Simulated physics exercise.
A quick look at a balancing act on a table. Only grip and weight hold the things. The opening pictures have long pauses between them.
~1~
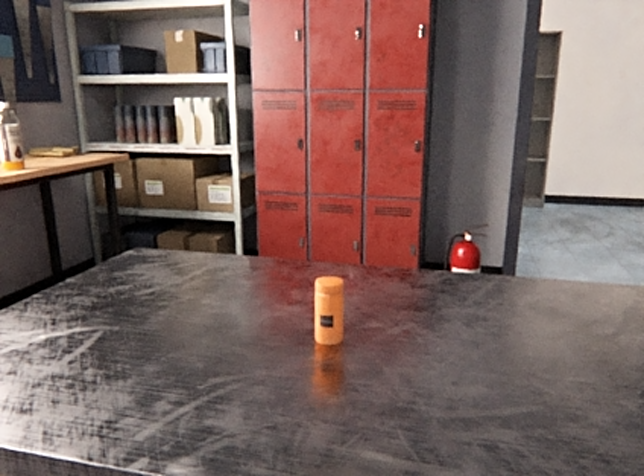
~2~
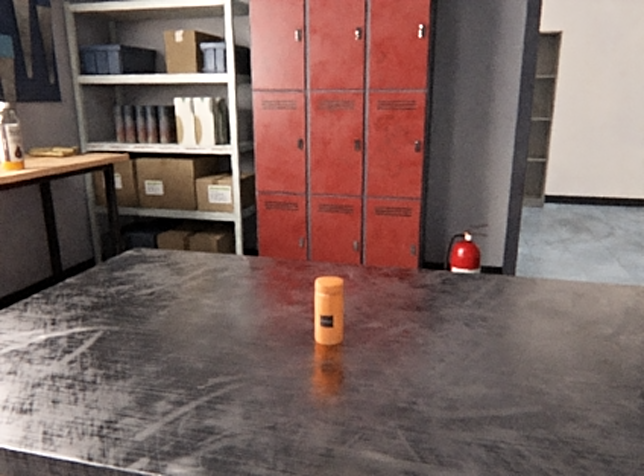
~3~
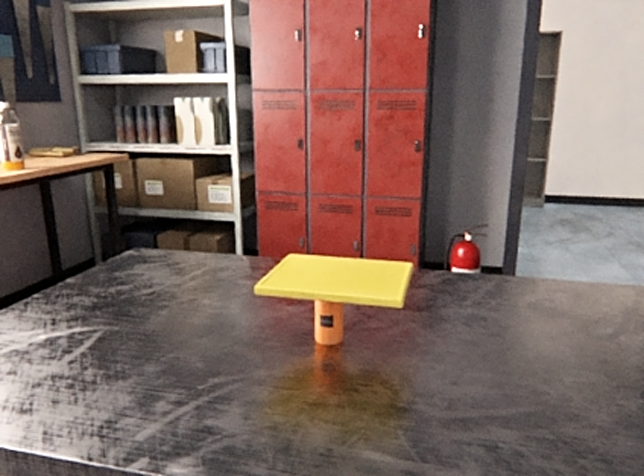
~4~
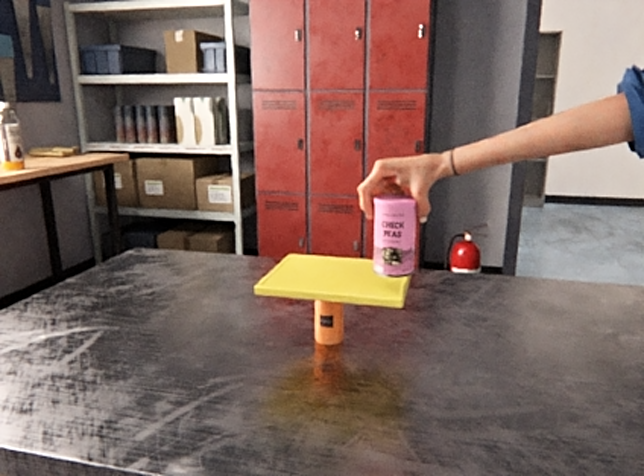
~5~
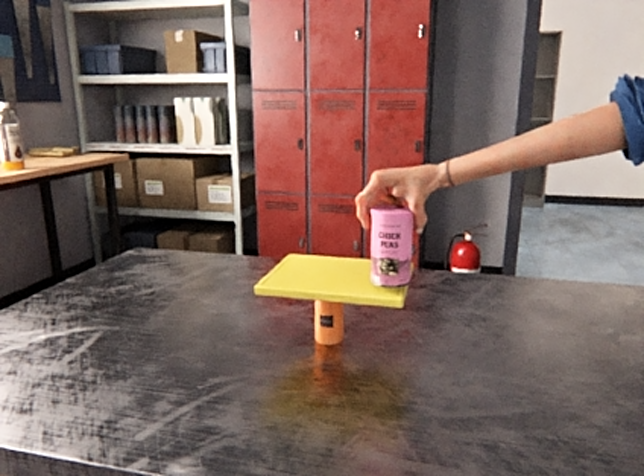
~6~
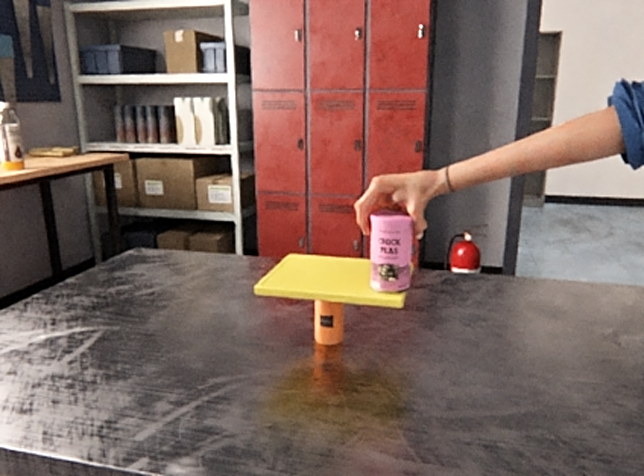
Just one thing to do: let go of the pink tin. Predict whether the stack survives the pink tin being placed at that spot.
Tumbles.
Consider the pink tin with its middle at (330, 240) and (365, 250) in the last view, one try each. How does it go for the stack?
It does not fall the first time and falls the second time.
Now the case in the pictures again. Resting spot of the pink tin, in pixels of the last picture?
Around (462, 366).
Then, 0.30 s after the last picture, pink tin now fallen; yellow lid tipped 47° from how it was.
Then, 0.50 s after the last picture, yellow lid tipped 46° from how it was; orange shaker tipped 5° from how it was.
Then, 0.70 s after the last picture, yellow lid now fallen; orange shaker on its side.
At rest, fallen, orange shaker, yellow lid and pink tin. Seen from the same camera at the end, pink tin near (462, 366). The stack loses its balance.
